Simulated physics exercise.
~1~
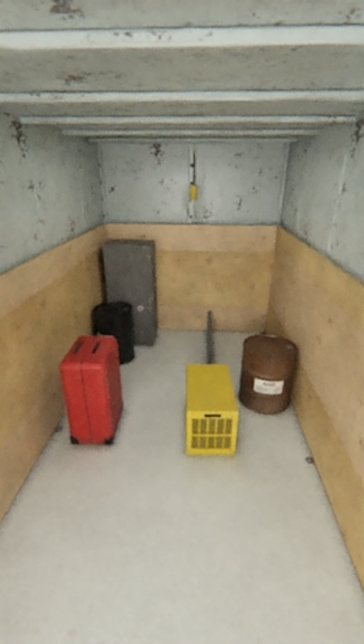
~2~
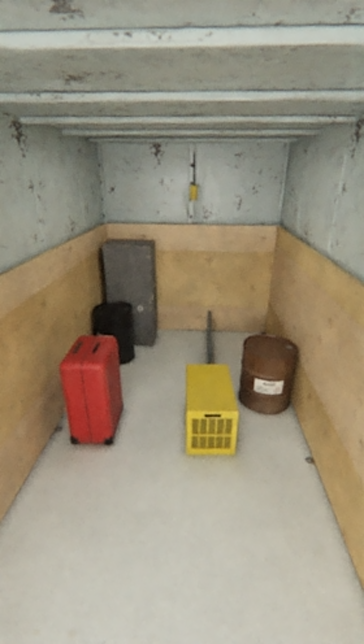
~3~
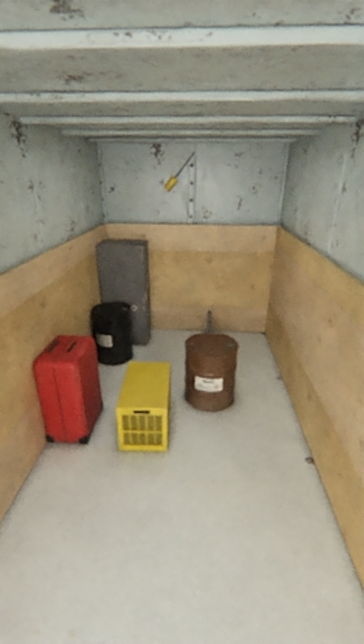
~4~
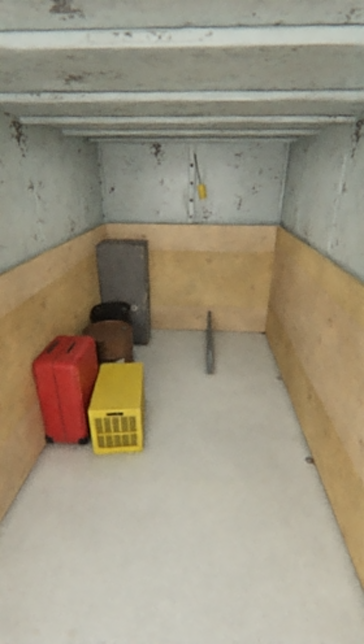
The load bay of a moving van is seen from the rear, looking towards the bulkhead between wood-panelled walls. A red case stands upright at left, with a black drum and a tall grey box behind it, while a yellow chest and a brown drum sit to the right near a low board. At first only the hanging lamp is free to swing, and the load stays put. Then the lamp swings left as the chest, brown drum and case slide left. The chest and drum slide farther left, ending bunched beside the upright case, with the black drum and grey box still in place.
